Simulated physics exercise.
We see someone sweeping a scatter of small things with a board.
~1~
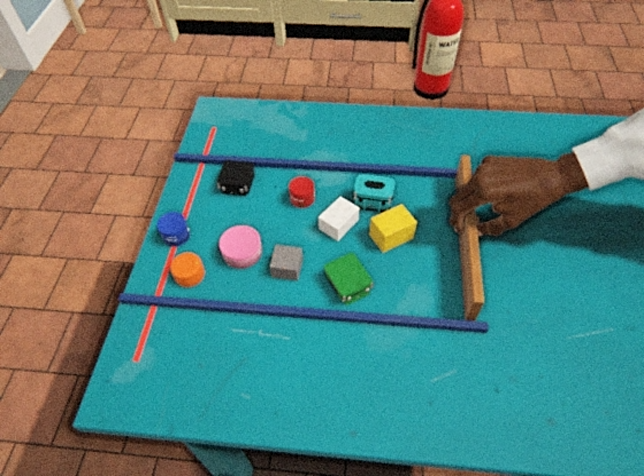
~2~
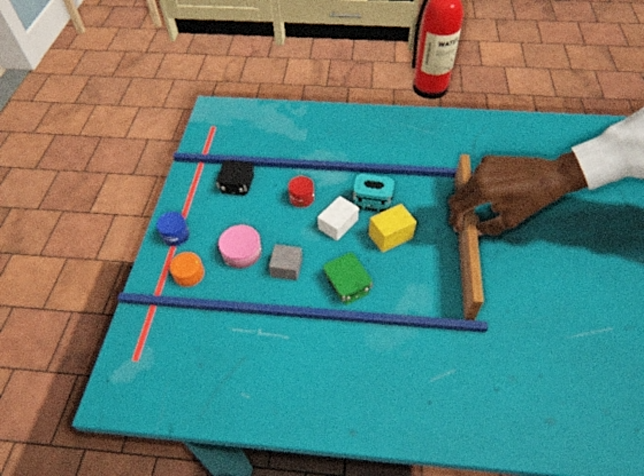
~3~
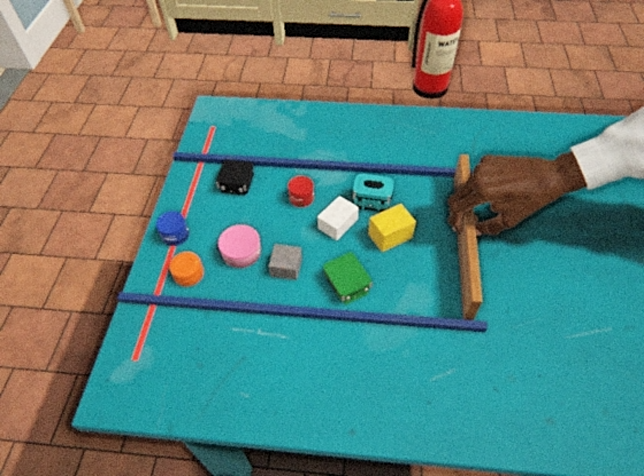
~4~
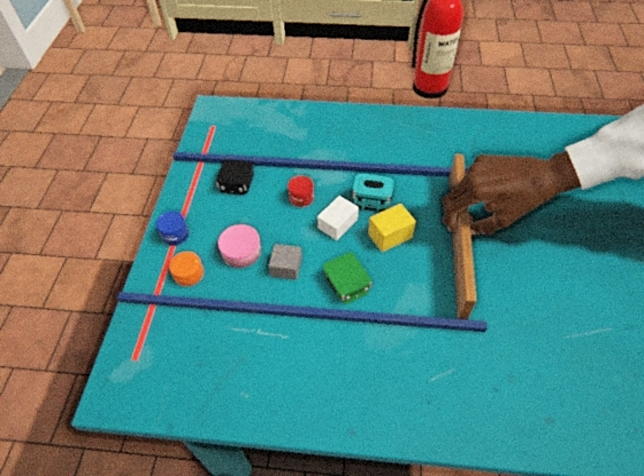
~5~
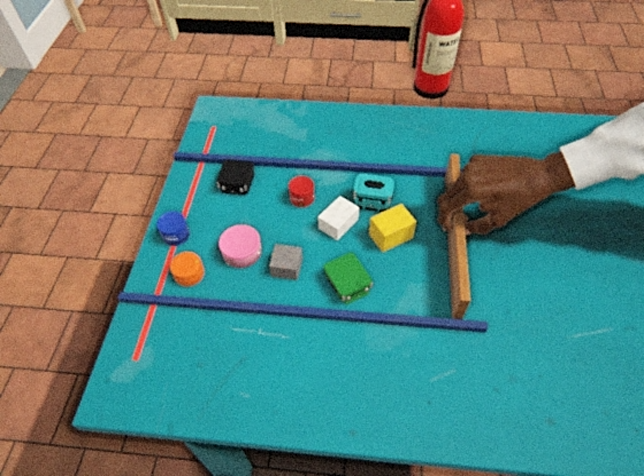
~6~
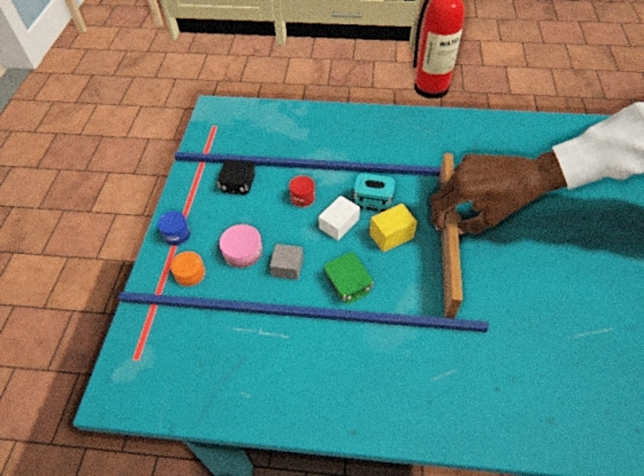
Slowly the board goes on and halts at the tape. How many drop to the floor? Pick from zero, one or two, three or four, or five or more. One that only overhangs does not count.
Here the number that fall off is five or more.
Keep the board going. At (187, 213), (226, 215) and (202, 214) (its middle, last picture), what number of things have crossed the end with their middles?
Place by place, 6, 1 and 2.
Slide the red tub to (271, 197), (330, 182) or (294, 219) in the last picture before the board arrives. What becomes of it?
In that order, it is lost; is kept; drops off.
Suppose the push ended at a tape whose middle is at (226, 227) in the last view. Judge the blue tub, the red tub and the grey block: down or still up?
The blue tub goes over, the red tub does not fall, the grey block does not fall.
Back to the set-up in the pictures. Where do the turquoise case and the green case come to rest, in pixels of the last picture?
Near (173, 181) and (150, 260).
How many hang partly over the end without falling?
That would be 1.
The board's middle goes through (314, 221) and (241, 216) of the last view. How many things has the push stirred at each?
At the one place 7, at the other 10.
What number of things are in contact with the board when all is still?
The number is 3.
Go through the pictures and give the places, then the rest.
The first picture shows blue tub (174, 230); orange lid (188, 270); black case (237, 179); board (468, 232); tape (182, 225).
The second picture shows orange lid (187, 270); green case (347, 279).
The third picture shows black case (236, 178); turquoise case (373, 193).
The fourth picture shows blue tub (173, 229); board (461, 231).
The fifth picture shows orange lid (187, 269); grey block (286, 262).
The sixth picture shows blue tub (174, 229); orange lid (188, 269); black case (237, 178); board (449, 230); tape (182, 224).
A little later, none off yet; blue tub at rest near (174, 229); orange lid at rest near (188, 269); black case at rest near (237, 178).
Next, none off yet; blue tub shifted a little near (162, 223); orange lid moving near (181, 269); black case shifted about its own width near (214, 173).
When it is over, the number that fall off is five or more; down, white block, red tub, grey block, pink tub, black case, orange lid and blue tub.
